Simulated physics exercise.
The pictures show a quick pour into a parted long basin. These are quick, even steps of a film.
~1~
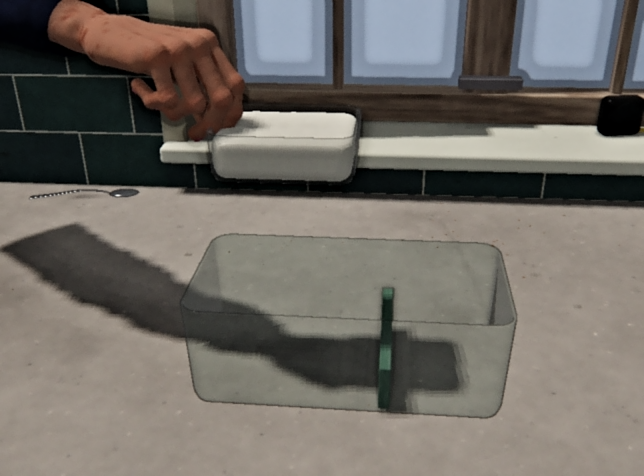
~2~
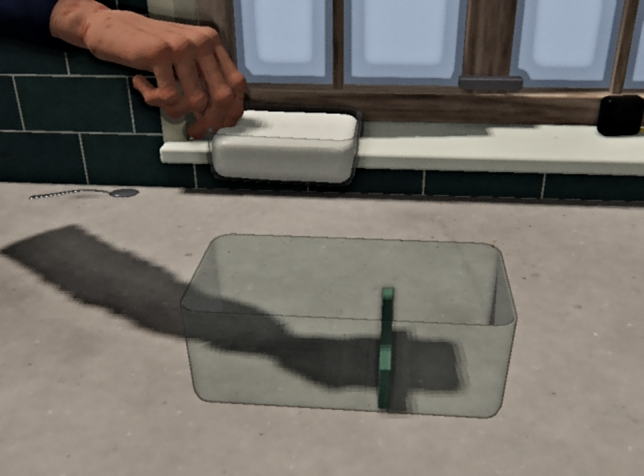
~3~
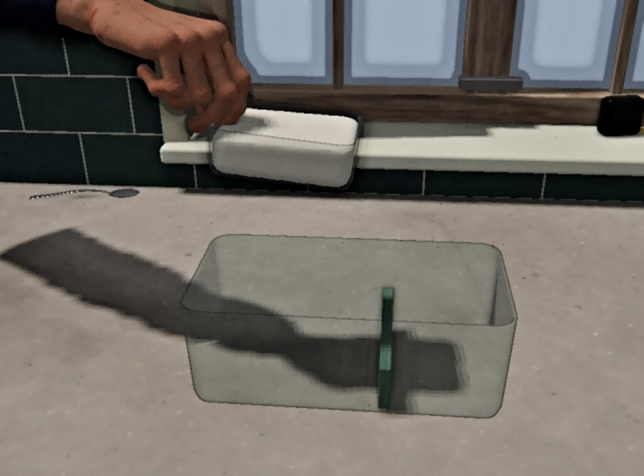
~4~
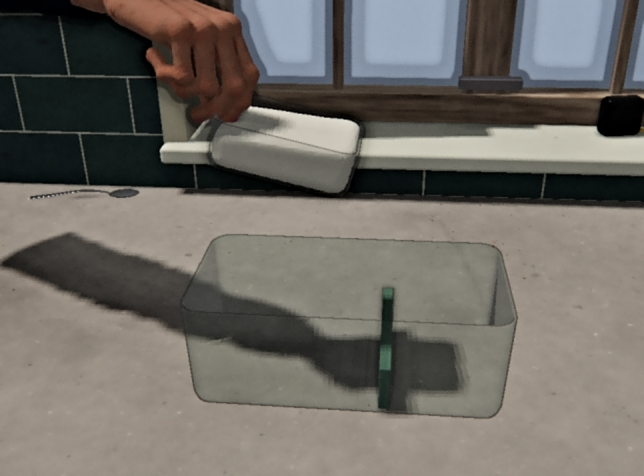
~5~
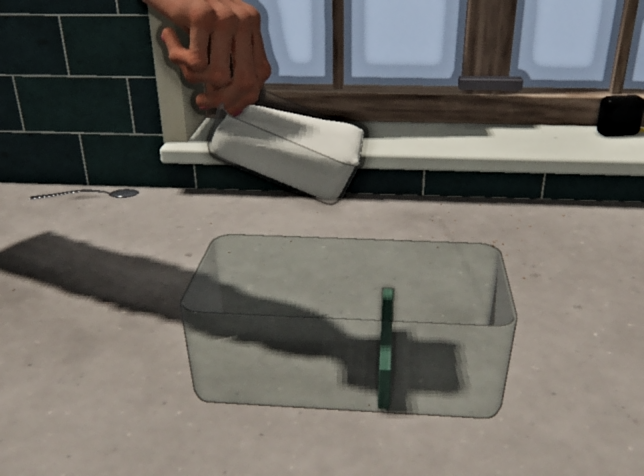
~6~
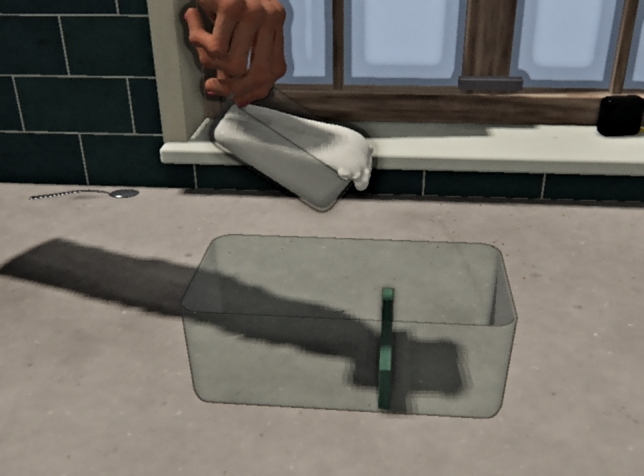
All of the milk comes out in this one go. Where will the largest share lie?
Most lies in the right-hand part.
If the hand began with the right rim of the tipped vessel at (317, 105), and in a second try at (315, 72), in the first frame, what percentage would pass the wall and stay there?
Roughly 30 per cent, and 45 per cent.
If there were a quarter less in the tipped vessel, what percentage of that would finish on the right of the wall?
Roughly 65 in a hundred.
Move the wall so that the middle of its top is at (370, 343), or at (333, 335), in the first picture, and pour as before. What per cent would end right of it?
About 70 and 85 per cent.
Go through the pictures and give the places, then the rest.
In the first frame, tilt 0°; pouring edge (357, 124); surface from (221, 124) to (355, 127); the long basin's rim runs from (198, 270) to (507, 283); the wall's top is at (387, 326).
In the second frame, tilt 2°; pouring edge (358, 126); surface from (221, 124) to (356, 129).
In the third frame, tilt 6°; pouring edge (359, 131); surface from (222, 122) to (358, 131).
In the fourth frame, tilt 13°; pouring edge (360, 140); surface from (223, 120) to (360, 135).
In the fifth frame, tilt 23°; pouring edge (359, 152); surface from (224, 117) to (354, 140); 4 per cent is over the edge.
In the sixth frame, tilt 34°; pouring edge (356, 165); surface from (223, 114) to (336, 141); 11 per cent is over the edge.
A moment on, the tilt is 98° and 4 per cent is still to pour, 2 is left of the wall and 57 right of it.
Next, the tilt is 107° and 0 per cent is still to pour, 19 is left of the wall and 74 right of it.
Then the tilt is 107° and 0 per cent is still to pour, 26 is left of the wall and 71 right of it.
Later the tilt is 107° and 0 per cent is still to pour, 26 is left of the wall and 71 right of it.
Finally, 27 per cent lies left of the wall, 71 right of it and 2 outside.
